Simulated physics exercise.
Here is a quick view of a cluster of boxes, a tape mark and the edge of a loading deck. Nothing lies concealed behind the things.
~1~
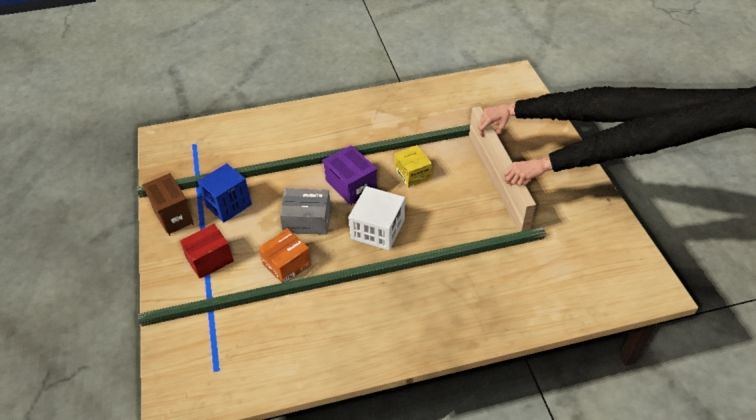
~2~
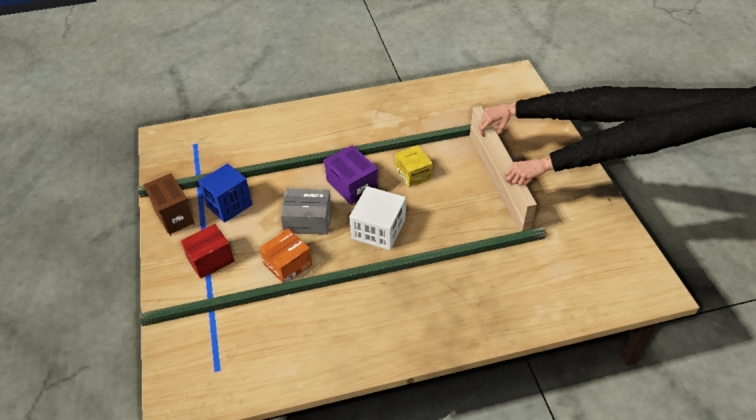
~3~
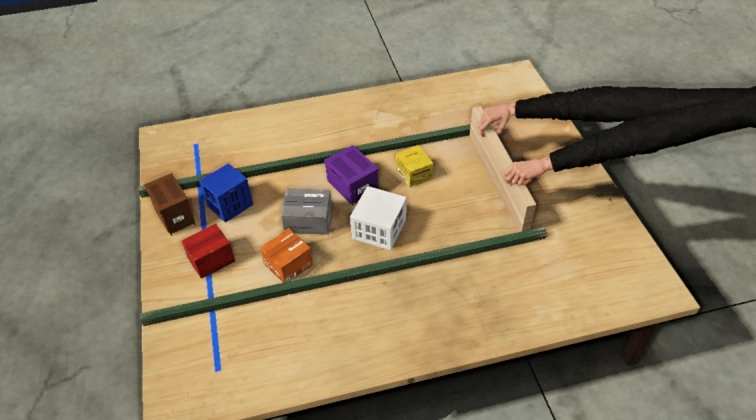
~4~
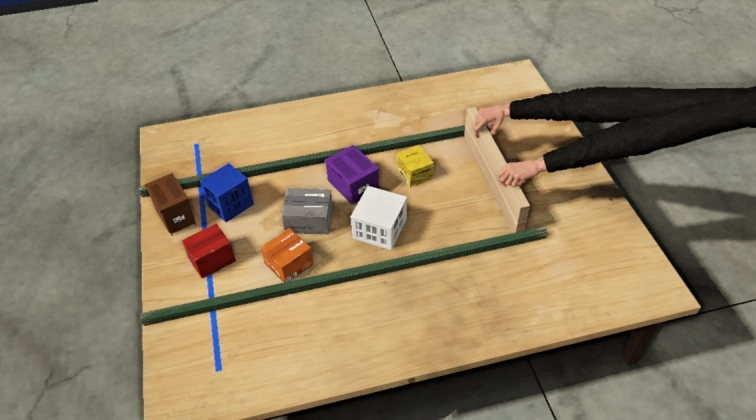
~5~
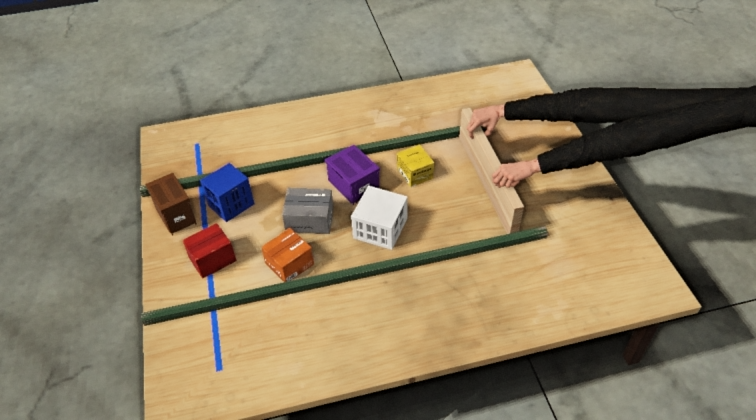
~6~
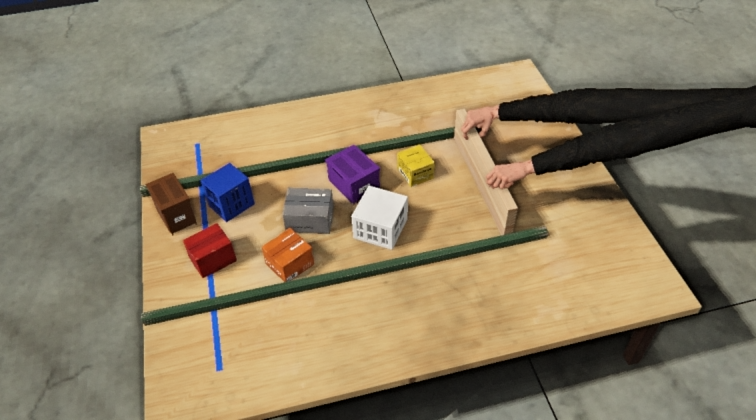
Two hands slide a wooden plank slightly left toward boxes that stay nearly still.
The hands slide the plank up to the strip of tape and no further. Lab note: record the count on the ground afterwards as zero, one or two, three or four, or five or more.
I foresee three or four drops here.
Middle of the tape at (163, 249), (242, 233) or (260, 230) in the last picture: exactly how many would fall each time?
Respectively, 7, 1 and 1.
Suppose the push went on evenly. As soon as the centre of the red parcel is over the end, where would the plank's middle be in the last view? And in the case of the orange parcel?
(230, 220) and (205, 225), roughly.
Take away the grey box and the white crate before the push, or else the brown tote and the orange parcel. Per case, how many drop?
Count: 2 (first case); 2 (second).
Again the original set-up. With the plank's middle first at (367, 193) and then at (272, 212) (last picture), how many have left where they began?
First 4, then 8.
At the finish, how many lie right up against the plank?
Contact count: 2.
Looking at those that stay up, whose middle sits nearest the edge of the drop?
It's the orange parcel that ends nearest.
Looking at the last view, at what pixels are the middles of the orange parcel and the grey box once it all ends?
You'll find the orange parcel at roughly (144, 293) and the grey box at roughly (159, 242).
Early on, none off yet; brown tote at rest near (172, 204); red parcel at rest near (210, 251); blue crate at rest near (228, 192).
A while later, none off yet; brown tote at rest near (172, 204); red parcel travelled a little near (204, 254); blue crate travelled a little near (209, 194).
Finally, the number that fall off is three or four; lost, blue crate, red parcel and brown tote.
